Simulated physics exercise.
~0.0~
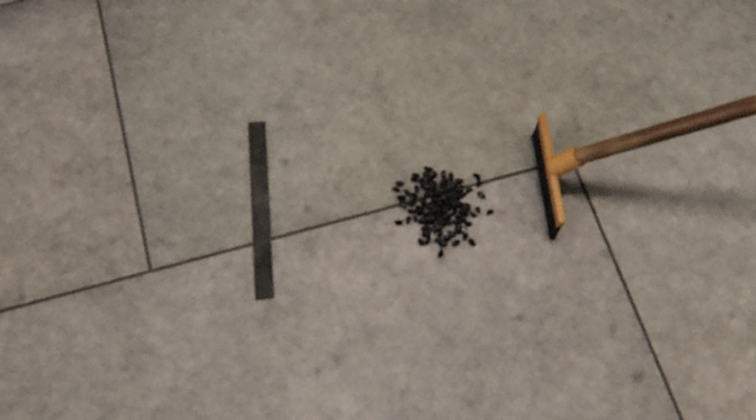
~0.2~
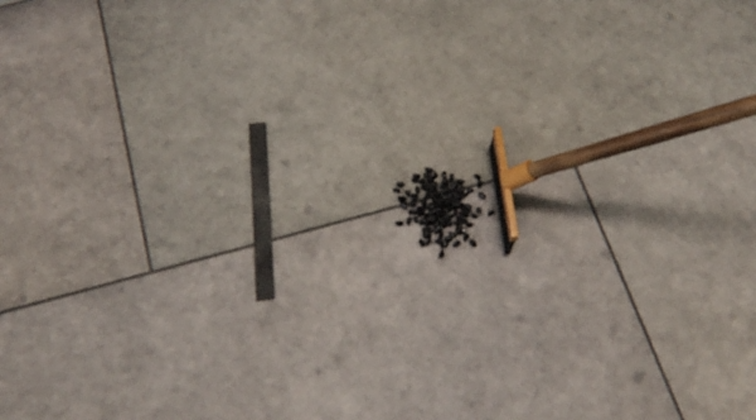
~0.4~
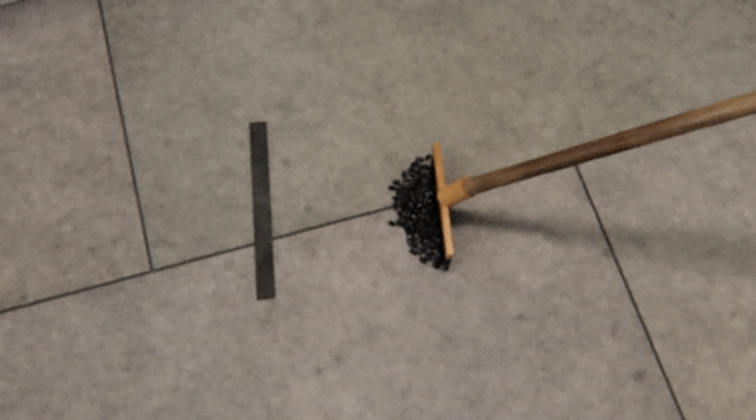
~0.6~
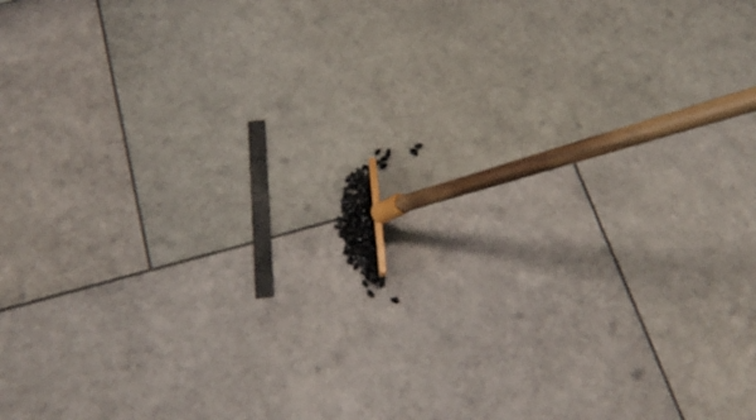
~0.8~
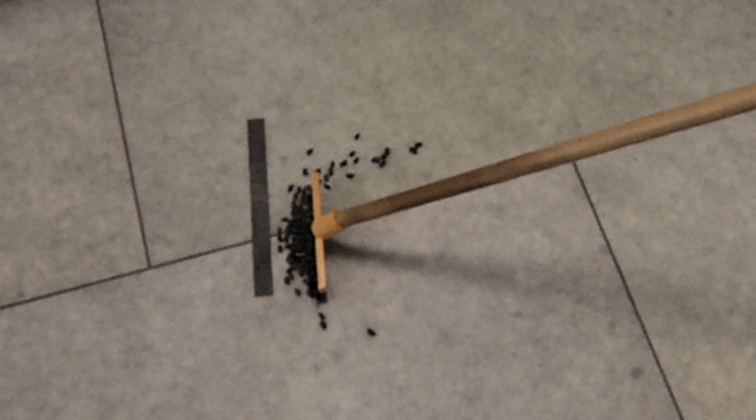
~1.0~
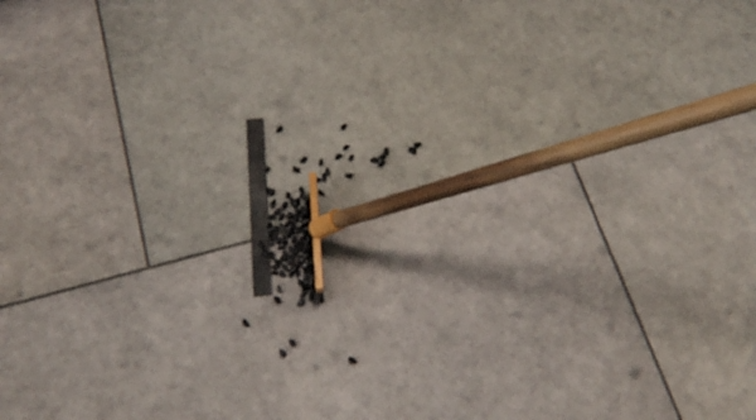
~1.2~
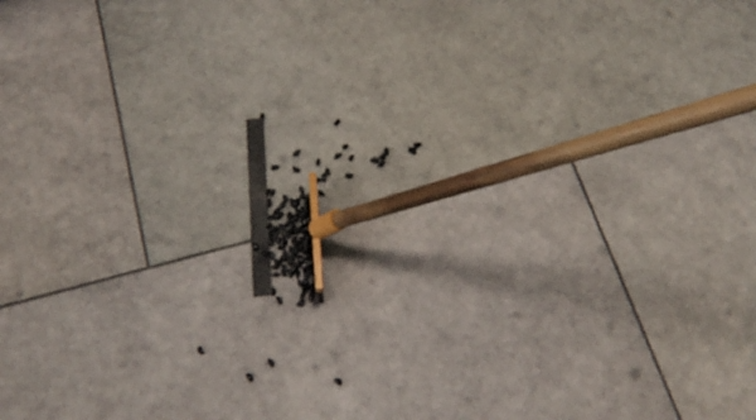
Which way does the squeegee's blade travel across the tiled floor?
The blade travels to the left, carrying the beans towards the dark strip.
